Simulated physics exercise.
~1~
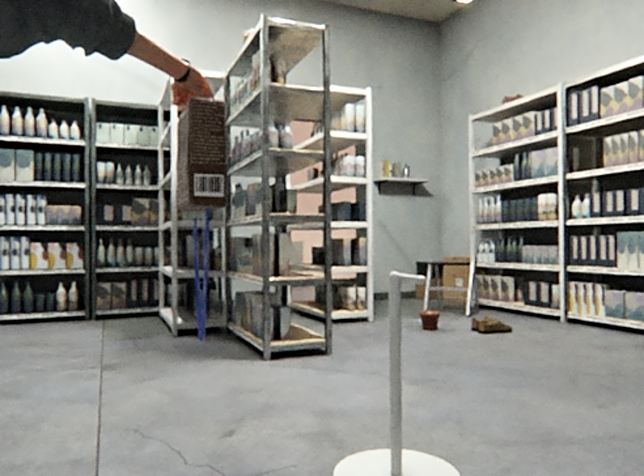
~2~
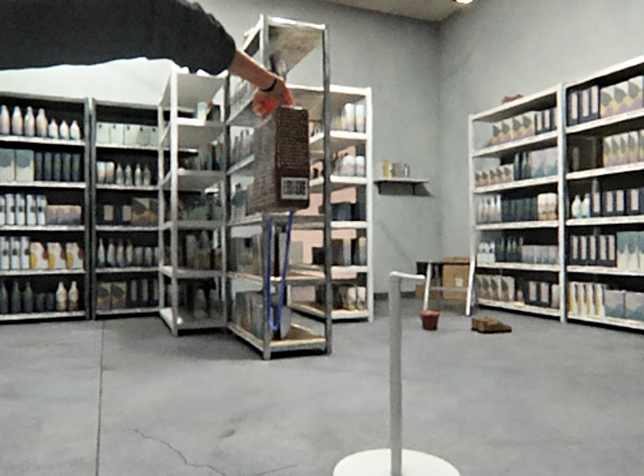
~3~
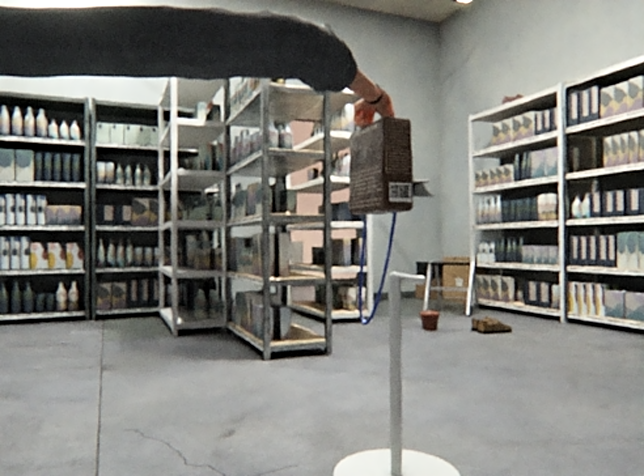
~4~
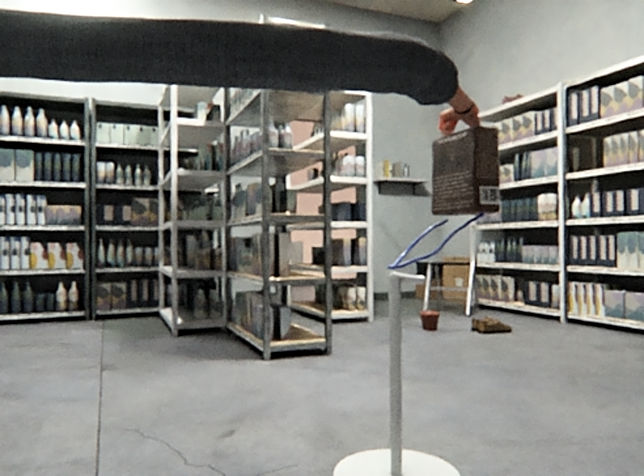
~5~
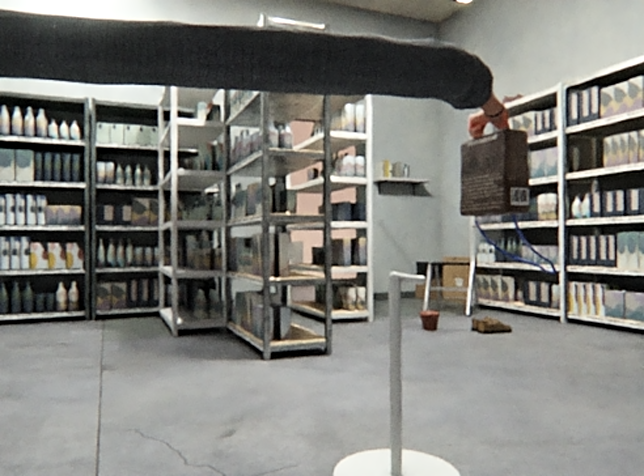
A brown bag, held by a hand reaching in from the upper left in a dark sleeve, moves through a grey storeroom seen from a still, level view. White and dark shelves of bottles and boxes line the room, with a pale post and small hook on a round white base in front. The bag travels right, upright, a blue loop dangling beneath it. It crosses over the post, and the loop swings up and slants near the hook. The loop then follows the bag clear, and both end right of the post.
